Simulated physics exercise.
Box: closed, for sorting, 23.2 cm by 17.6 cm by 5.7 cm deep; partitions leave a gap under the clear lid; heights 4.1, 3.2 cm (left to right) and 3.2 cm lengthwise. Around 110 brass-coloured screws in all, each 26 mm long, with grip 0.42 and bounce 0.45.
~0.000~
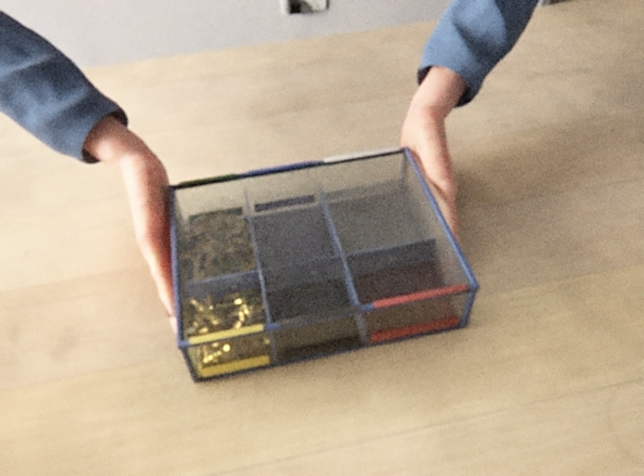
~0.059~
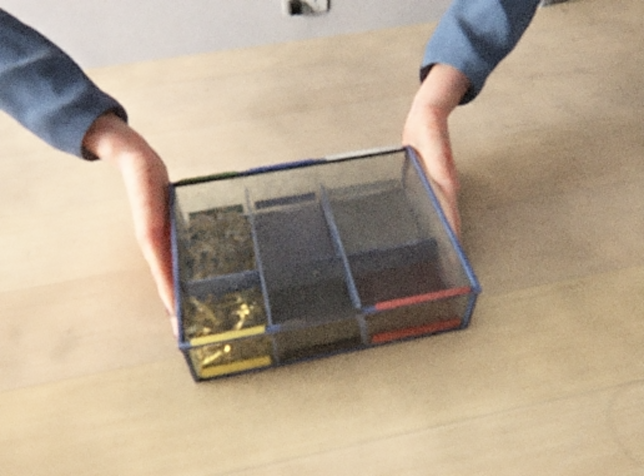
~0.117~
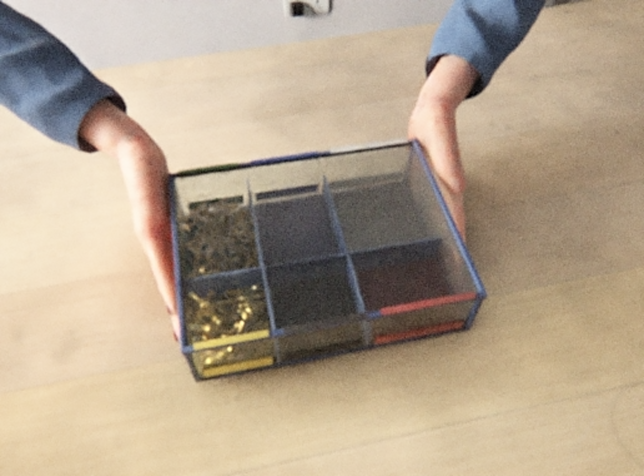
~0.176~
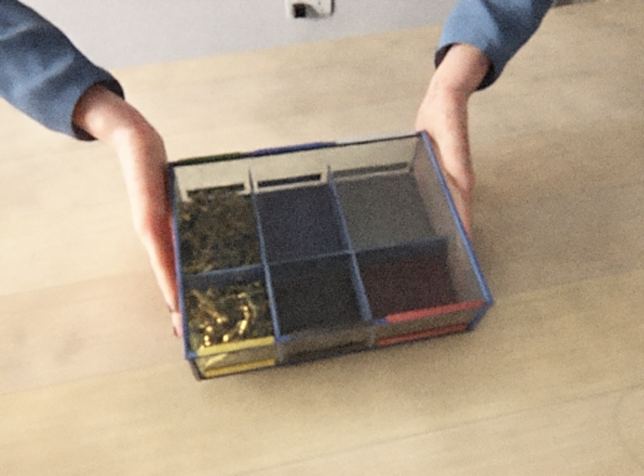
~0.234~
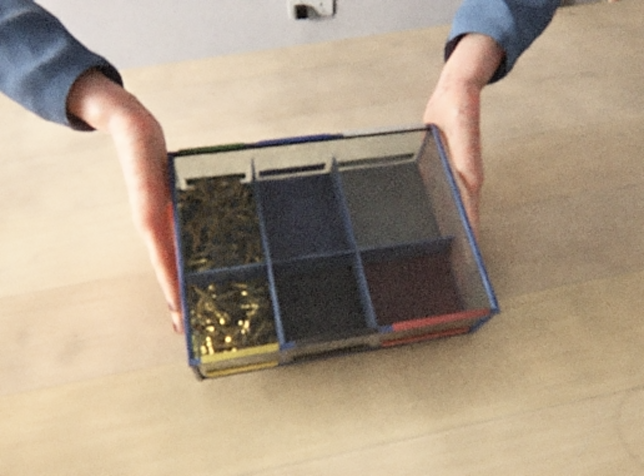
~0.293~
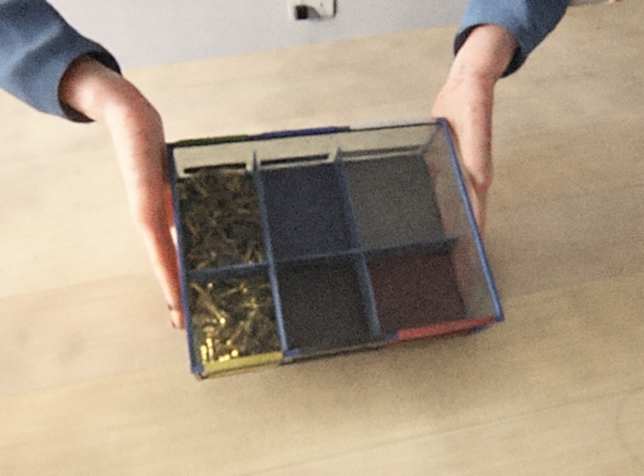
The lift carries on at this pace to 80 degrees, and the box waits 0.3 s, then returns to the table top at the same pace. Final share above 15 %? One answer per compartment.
Red: Below or equal, blue: Below or equal, green: Above, yellow: Above, white: Below or equal, black: Below or equal.
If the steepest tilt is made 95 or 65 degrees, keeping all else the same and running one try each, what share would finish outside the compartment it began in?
I'd expect close to 35 and then close to 10 per cent.
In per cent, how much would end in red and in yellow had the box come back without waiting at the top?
Then: Red 0, yellow 60.
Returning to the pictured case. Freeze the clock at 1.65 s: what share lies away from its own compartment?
Roughly 20 percent of it.
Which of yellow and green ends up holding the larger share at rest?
Yellow.
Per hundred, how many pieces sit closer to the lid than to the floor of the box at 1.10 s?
Something like 30 percent of the pieces.
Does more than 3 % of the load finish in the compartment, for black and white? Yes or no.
As for black, correct, and as for white, not so.
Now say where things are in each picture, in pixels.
Box tilt 0 degrees, front corners at (183, 343) and (473, 286); green 55 %, yellow 45 %, in the first picture.
Box tilt 1 degrees, front corners at (184, 345) and (475, 288), in the second picture.
Box tilt 6 degrees, front corners at (186, 348) and (481, 294), lowest corner right front, in the third picture.
Box tilt 12 degrees, front corners at (190, 353) and (487, 301), lowest corner right front, in the fourth picture.
Box tilt 18 degrees, front corners at (193, 360) and (494, 309), lowest corner right front, in the fifth picture.
Box tilt 24 degrees, front corners at (196, 367) and (498, 317), lowest corner right front; green 55 %, yellow 45 %. Its pace works out near 105 degrees a second, in the sixth picture.
After 1.10 s, tilt 80 degrees; green 35 %, yellow 60 %, black 5 %.
After 1.65 s, tilt 40 degrees; green 35 %, yellow 60 %, black 10 %.
After 2.25 s, tilt 0 degrees; green 35 %, yellow 60 %, black 5 %.
In the end, at 2.8 s, red 0 %, blue 0 %, green 35 %, yellow 60 %, white 0 %, black 5 %.
